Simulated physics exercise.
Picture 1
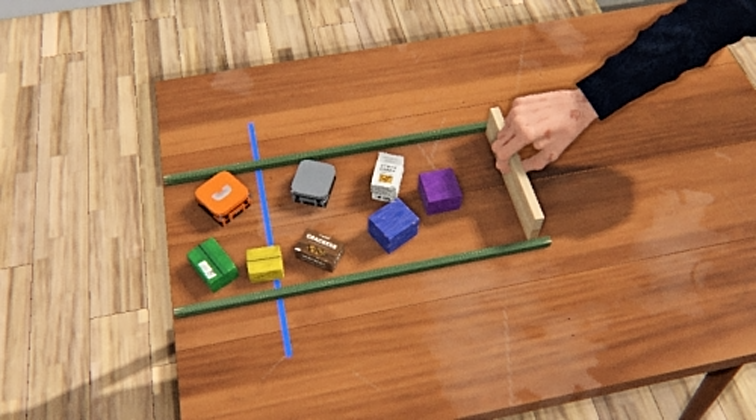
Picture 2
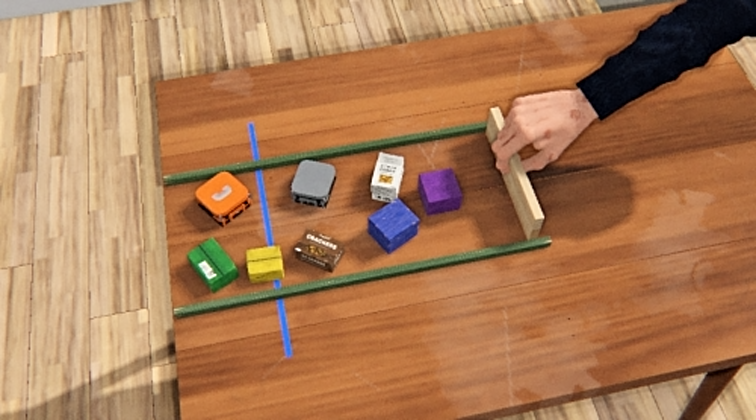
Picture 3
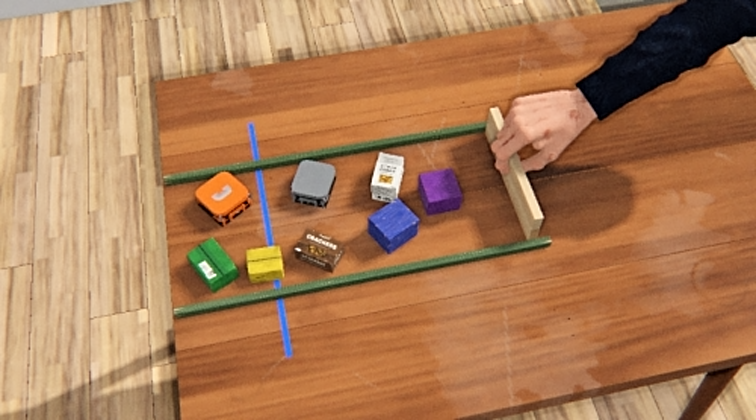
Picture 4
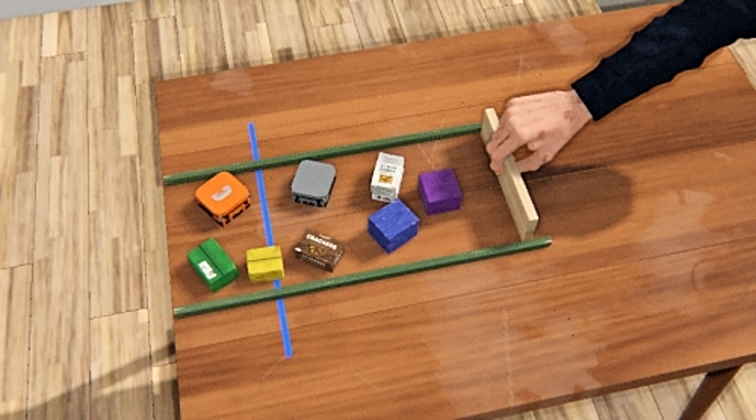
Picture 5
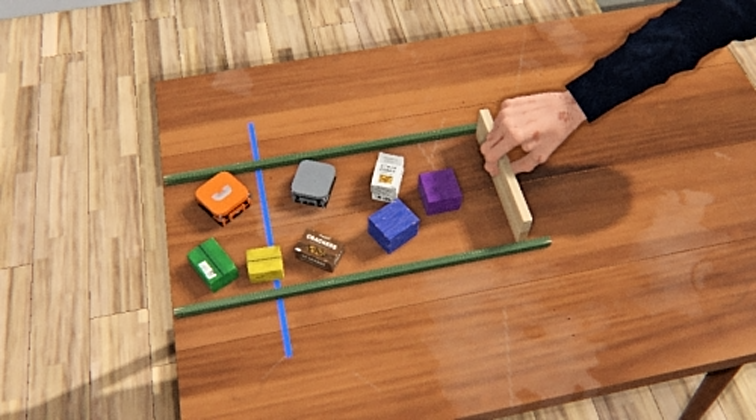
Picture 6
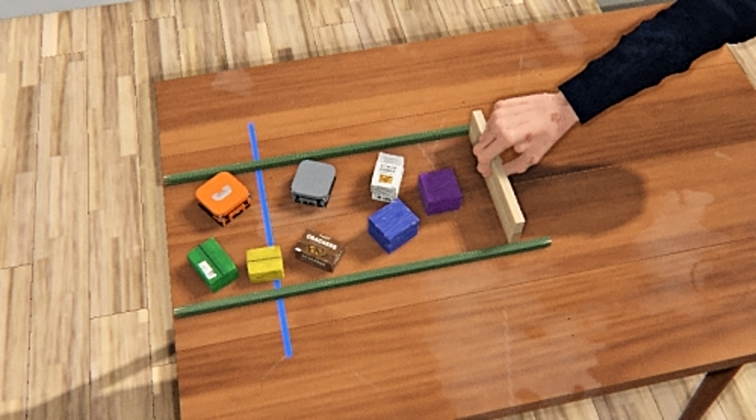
We see eight small boxes and blocks between two green rails on a wooden table, some near a blue tape line, as a hand at the right slides an upright wooden board slightly left while the objects stay still.
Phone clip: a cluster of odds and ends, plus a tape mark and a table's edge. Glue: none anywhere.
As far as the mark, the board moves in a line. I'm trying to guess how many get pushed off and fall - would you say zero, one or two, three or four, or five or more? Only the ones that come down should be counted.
I would say one or two.
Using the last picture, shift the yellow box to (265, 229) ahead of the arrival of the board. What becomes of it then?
Result: It remains there.
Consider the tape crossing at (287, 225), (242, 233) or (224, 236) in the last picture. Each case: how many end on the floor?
Try by try, 0, 3 and 4.
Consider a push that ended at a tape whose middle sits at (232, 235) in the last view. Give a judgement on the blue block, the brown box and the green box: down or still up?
Note: Blue block remains; brown box remains; green box drops down.
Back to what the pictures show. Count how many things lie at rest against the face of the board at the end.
It touches 3.
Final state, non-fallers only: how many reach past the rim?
Expected count: 1.
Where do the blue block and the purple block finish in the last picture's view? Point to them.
The one named first is at (257, 265), the next at (250, 225).
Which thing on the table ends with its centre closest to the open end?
Orange case.
Early on, none off yet; green box at rest near (213, 265); orange case at rest near (224, 199); yellow box at rest near (265, 264).
Finally, the number that fall off is one or two; lost, green box.
